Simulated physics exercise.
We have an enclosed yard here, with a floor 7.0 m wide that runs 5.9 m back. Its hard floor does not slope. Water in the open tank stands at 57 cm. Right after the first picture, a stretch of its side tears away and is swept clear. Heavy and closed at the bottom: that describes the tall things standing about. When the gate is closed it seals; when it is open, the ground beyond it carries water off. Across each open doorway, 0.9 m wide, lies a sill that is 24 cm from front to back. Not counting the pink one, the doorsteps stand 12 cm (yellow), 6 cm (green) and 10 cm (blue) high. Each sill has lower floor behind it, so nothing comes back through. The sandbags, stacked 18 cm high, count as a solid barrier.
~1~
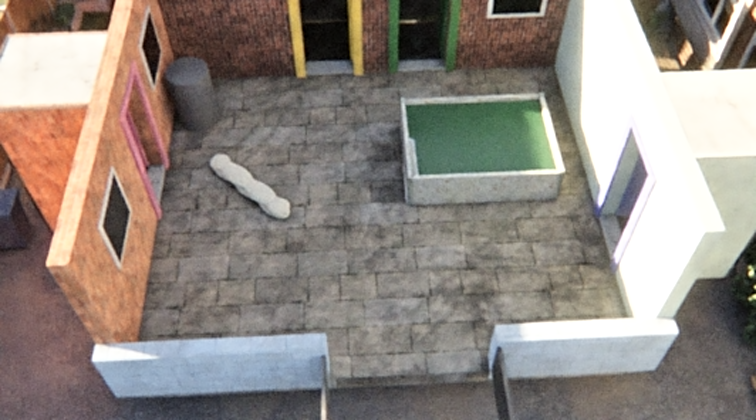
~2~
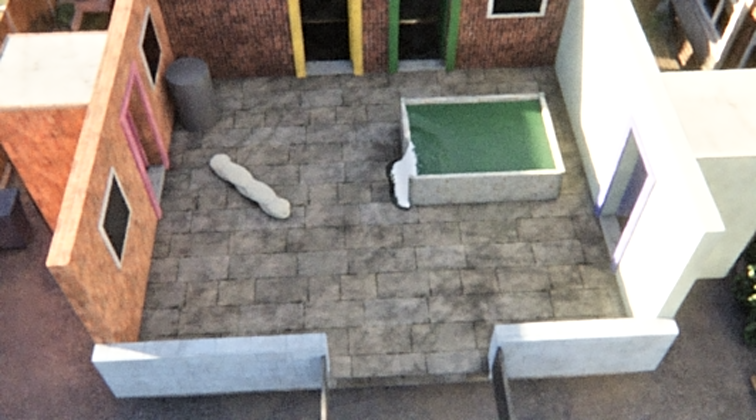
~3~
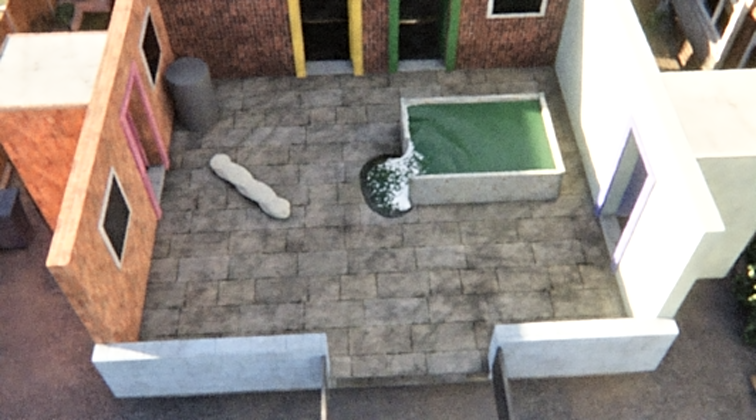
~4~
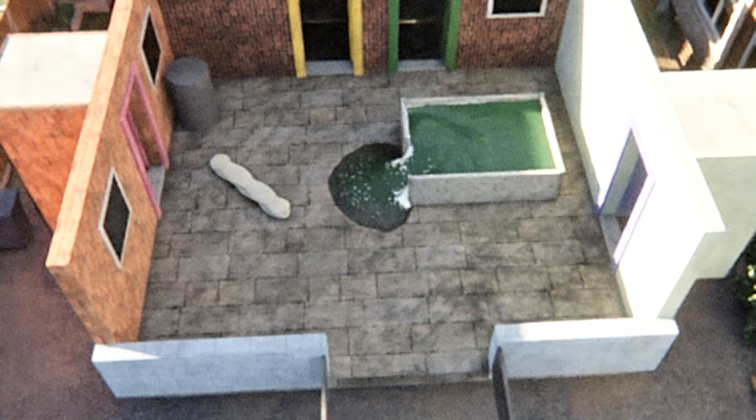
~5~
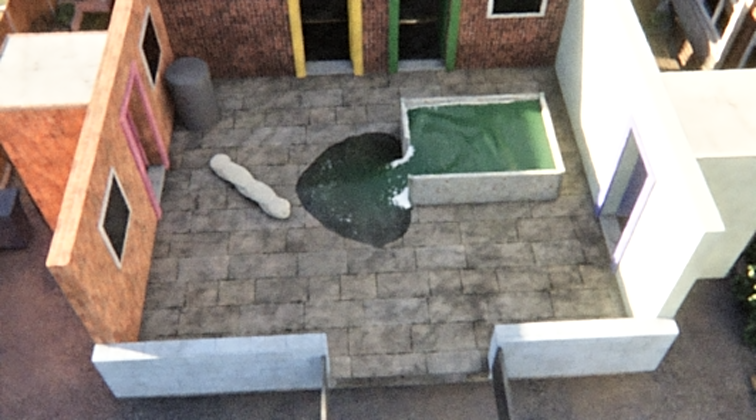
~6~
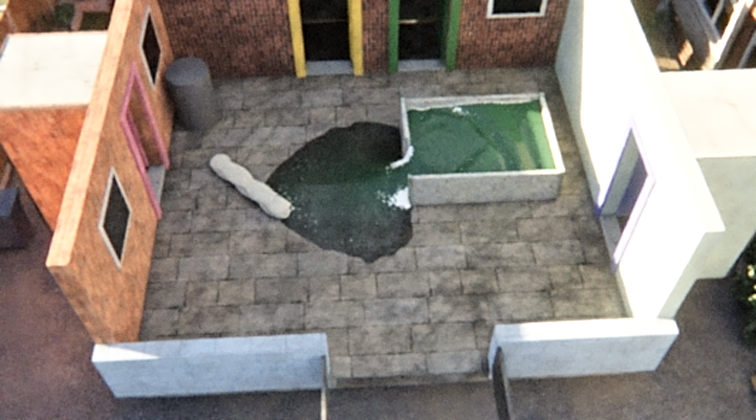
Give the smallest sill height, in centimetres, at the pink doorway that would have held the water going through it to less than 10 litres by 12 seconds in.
The smallest height is about 7.5 cm.
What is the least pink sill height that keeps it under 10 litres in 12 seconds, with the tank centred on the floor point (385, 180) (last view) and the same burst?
Roughly 9.0 centimetres.
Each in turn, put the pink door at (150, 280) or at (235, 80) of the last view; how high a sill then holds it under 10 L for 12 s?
About 10.5 cm for the first and 17 cm for the second.
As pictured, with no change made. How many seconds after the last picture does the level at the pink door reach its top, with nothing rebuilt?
Around 7.0 s, give or take.
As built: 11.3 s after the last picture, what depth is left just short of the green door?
2.5 cm.
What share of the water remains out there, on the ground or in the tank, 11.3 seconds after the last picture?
Something near 94 out of a hundred parts.
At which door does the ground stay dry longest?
Last: Blue.
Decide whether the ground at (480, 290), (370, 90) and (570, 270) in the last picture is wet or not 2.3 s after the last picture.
In that order: Still dry, dry, still dry.
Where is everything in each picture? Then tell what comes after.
In the first frame, the open tank at (479, 138) is whole and still, 57 cm deep; the pink door at (147, 149) is dry.
In the second frame, the gap is at (409, 176), the front 0.3 m out at (395, 197); the back of the open tank holds 57 cm.
In the third frame, water pours out at (409, 176) and has run 0.7 m, to (364, 179); about 8 cm deep outside, 57 cm at the back.
In the fourth frame, the gap is at (409, 176), the front 1.2 m out at (335, 191); the back of the open tank holds 57 cm.
In the fifth frame, water pours out at (409, 176) and has run 1.8 m, to (302, 195); about 4 cm deep outside, 57 cm at the back.
In the sixth frame, water pours out at (409, 176) and has run 2.3 m, to (269, 191); about 4 cm deep outside, 56 cm at the back; 1.8 m in a straight line remain to the pink door at (147, 149).
Then, 0.7 s after the last picture water covers 20 % of the floor, deepest (28 cm) near (394, 188); it has not reached the pink door.
Then, 2.3 s after the last picture water covers 45 % of the floor, deepest (26 cm) near (134, 372); 4 cm at the pink door, 0 litres in over its 13 cm sill.
Then, 11.3 s after the last picture water covers 95 % of the floor, deepest (9 cm) near (153, 253); 8 cm at the pink door, 0 litres in over its 13 cm sill.
At the pink door as built, the water peaked near 11 cm, 6.9 s after the last picture.
Run again over the same 12 s with other heights there, 17 litres in over 6.5 cm, 4 litres over 9 cm. The limit of 10 litres is kept from about 7.5 cm up.
